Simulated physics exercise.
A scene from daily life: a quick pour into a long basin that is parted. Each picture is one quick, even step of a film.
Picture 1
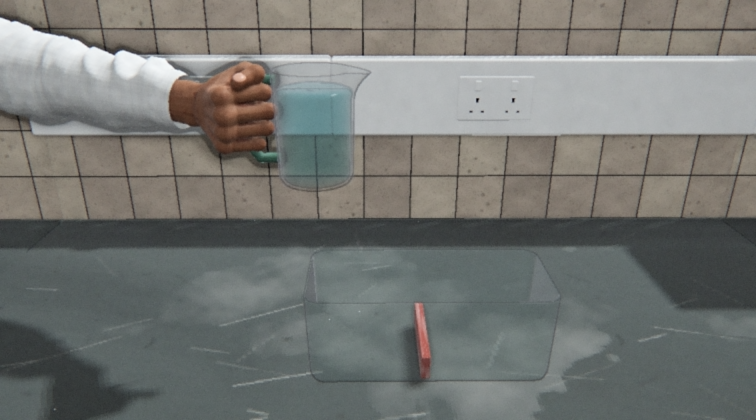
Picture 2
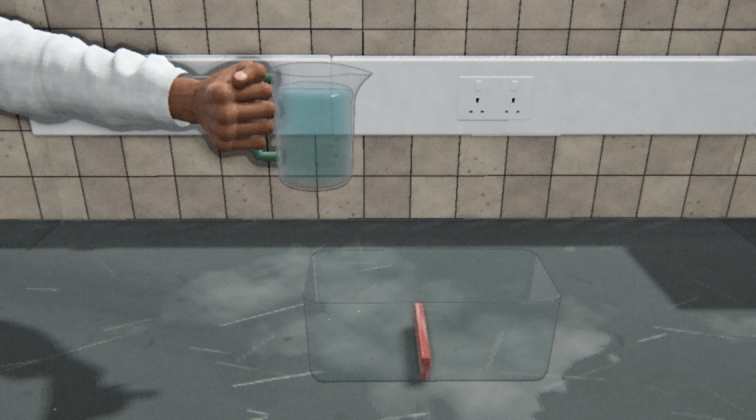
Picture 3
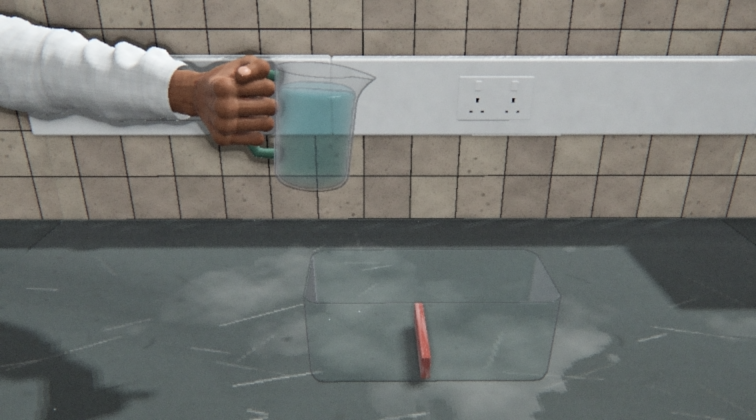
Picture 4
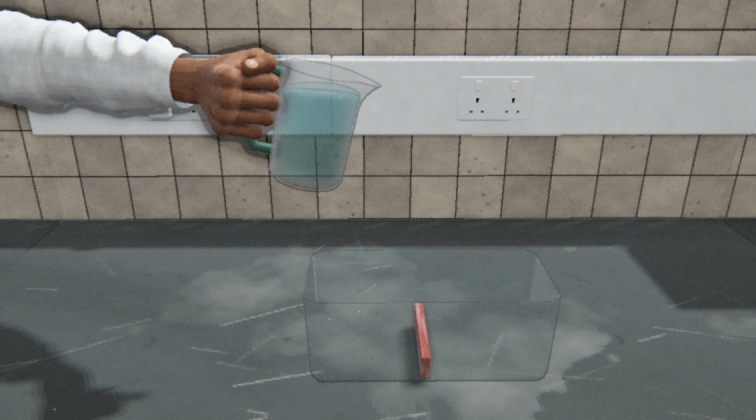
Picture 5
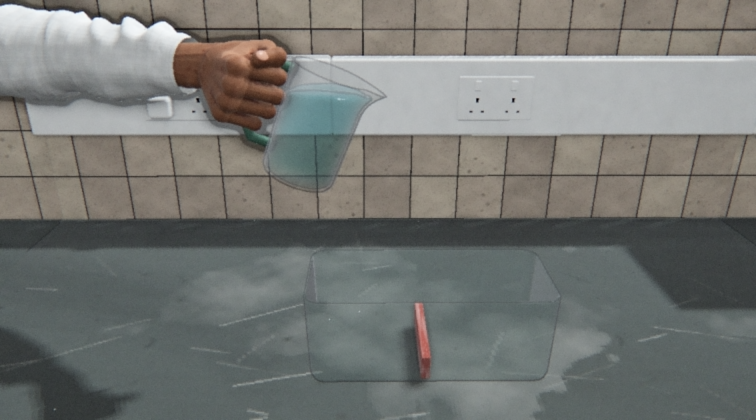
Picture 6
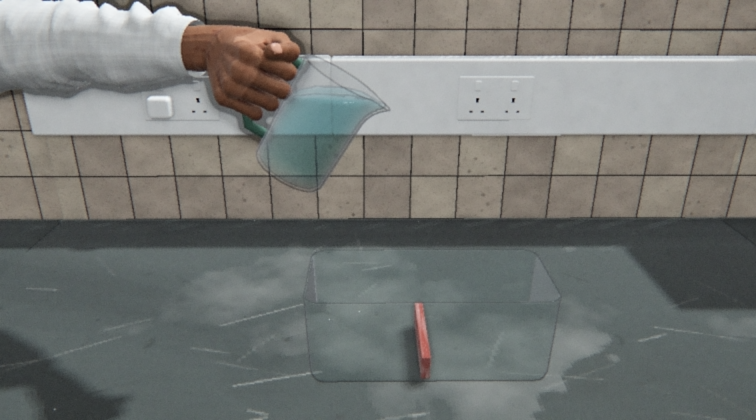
A hand tilts a clear jug of blue liquid rightward above a divided clear basin.
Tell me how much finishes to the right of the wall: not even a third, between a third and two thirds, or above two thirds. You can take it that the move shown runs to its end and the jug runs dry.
The share right of the wall is going to go past two thirds.
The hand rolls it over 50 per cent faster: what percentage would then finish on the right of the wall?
Around 80 per cent ends up there.
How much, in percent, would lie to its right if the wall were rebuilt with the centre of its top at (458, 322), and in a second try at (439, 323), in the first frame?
5 % and 45 %, roughly.
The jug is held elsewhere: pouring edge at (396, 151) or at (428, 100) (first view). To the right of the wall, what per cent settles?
Close to 85 % for the first start and close to 85 % for the second.
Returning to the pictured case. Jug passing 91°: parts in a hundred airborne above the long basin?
Roughly 25 percent.
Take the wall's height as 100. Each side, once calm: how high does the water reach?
About 20 left, about 80 right.
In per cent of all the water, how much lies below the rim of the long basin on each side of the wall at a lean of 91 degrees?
The left part holds 0 percent and the right part 5 percent.
A moment on, the tilt is 91° and 68 per cent is still to pour, 0 is left of the wall and 7 right of it.
Next, the tilt is 106° and 21 per cent is still to pour, 5 is left of the wall and 47 right of it.
Then the tilt is 106° and 3 per cent is still to pour, 7 is left of the wall and 82 right of it.
Later the tilt is 106° and 0 per cent is still to pour, 11 is left of the wall and 86 right of it.
In the end 19 per cent lies left of the wall, 78 right of it and 2 outside.
